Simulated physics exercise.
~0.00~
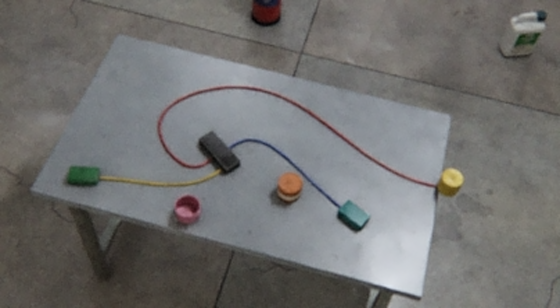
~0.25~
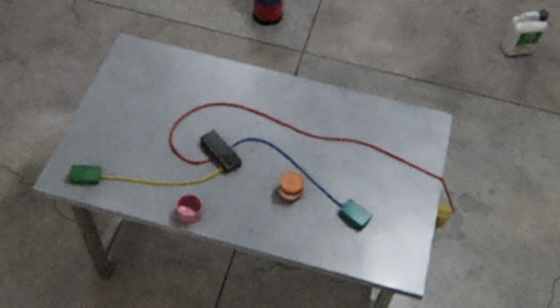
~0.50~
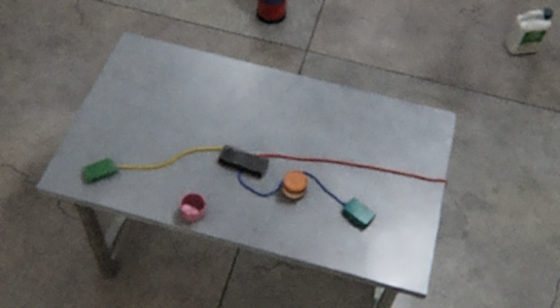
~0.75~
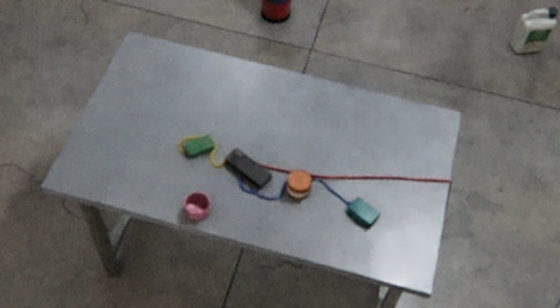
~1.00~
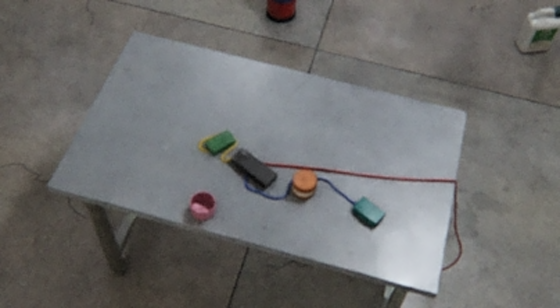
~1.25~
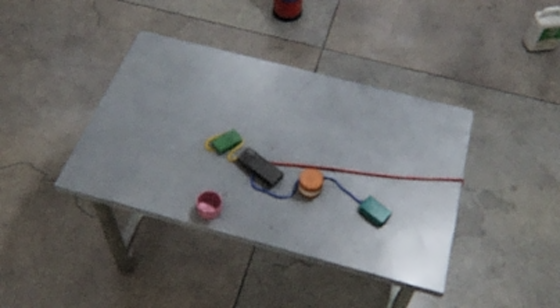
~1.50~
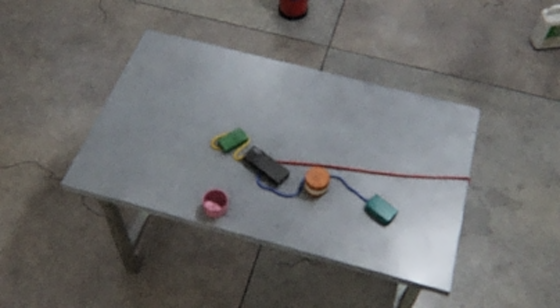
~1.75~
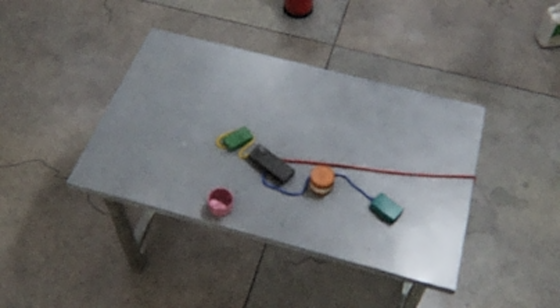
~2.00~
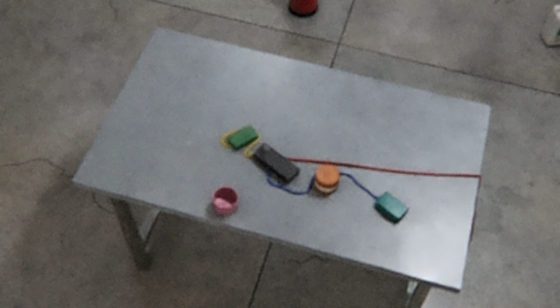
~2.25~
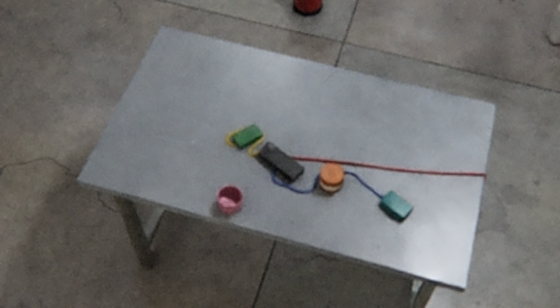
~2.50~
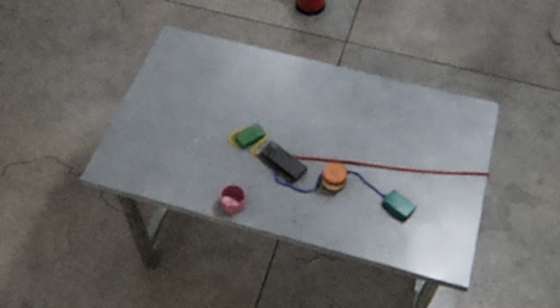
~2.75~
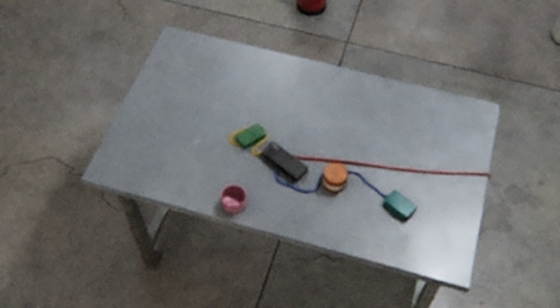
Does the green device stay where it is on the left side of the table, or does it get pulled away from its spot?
It gets pulled away from its spot. The yellow cable drags it to the right until it rests close to the black strip, still on the table.
At the start, a black power strip lies on a grey table, joined by cables to a green device, a teal one and a yellow one at the right edge. The yellow device tips over the side and drops out of view, drawing the curved red cable out straight. The strip turns and shifts right, and the green device is then dragged after it by the yellow cable, stopping close beside it. The red cable swings briefly into view past the edge. At the end, the strip and green device rest on the table, while the pink mug, orange tin and teal device remain in place.
